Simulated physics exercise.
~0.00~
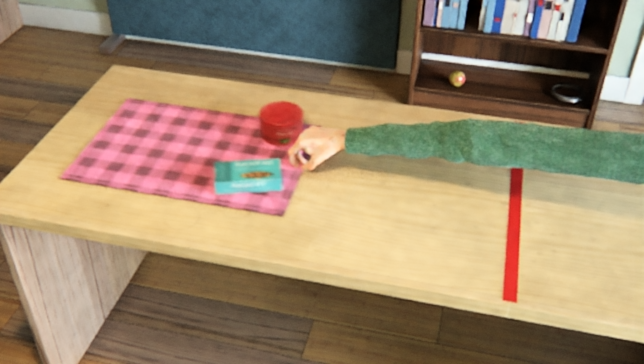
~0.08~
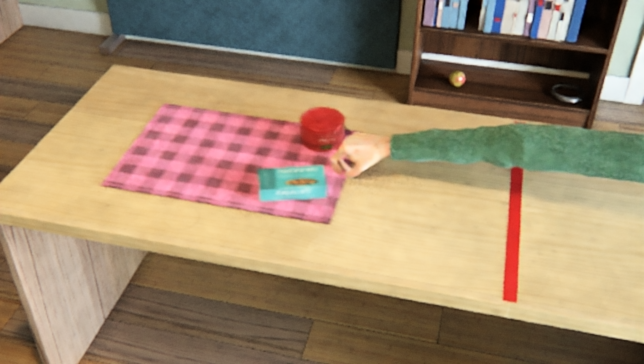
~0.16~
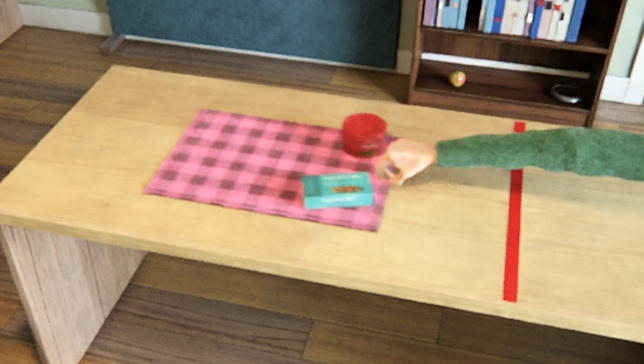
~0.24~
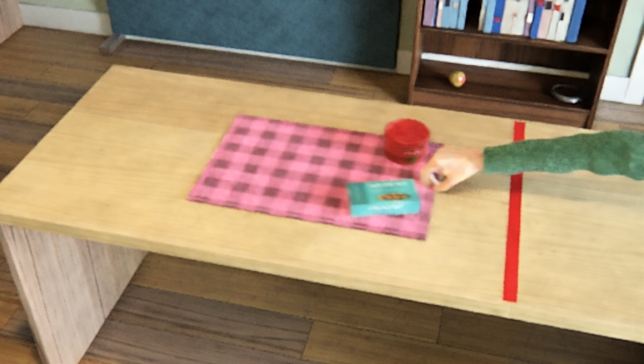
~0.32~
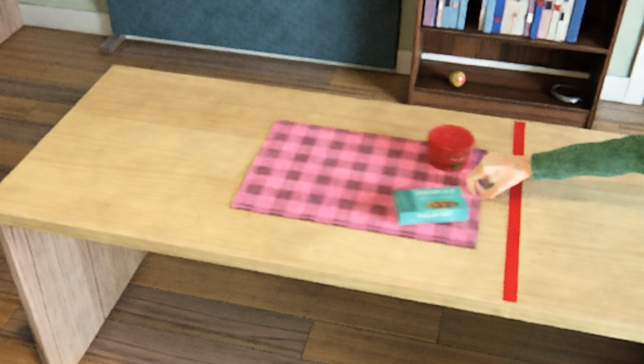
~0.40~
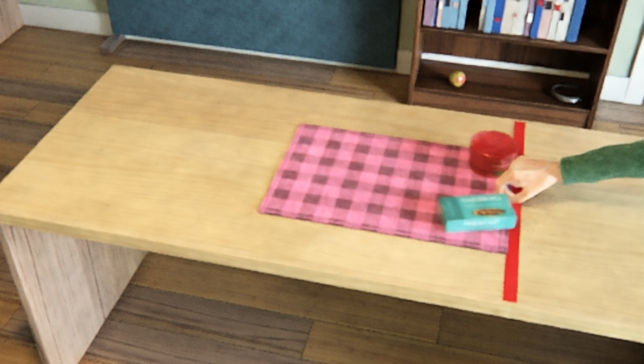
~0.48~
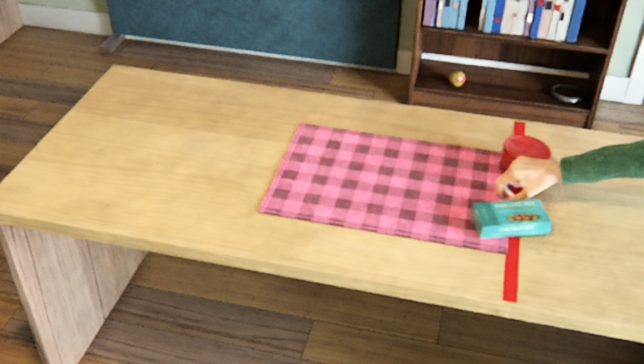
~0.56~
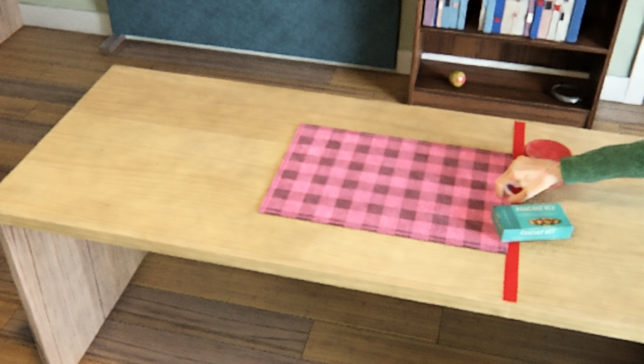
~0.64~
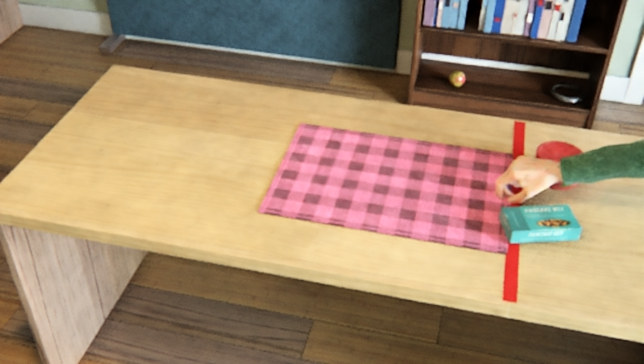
A pale wooden desk stands on a wooden floor, seen from above and in front by a still camera, with a dark bookcase behind. A pink checked tea towel lies on the left of the desk, carrying a turquoise packet and a red tub near its right end, and a strip of red tape crosses the desk to the right. A hand in a green sleeve draws the towel rightward, and both items ride along with it. The towel stops with its hem at the tape, but the packet and tub keep sliding. Both leave the cloth and end just beyond the hem, the tub partly hidden behind the arm.
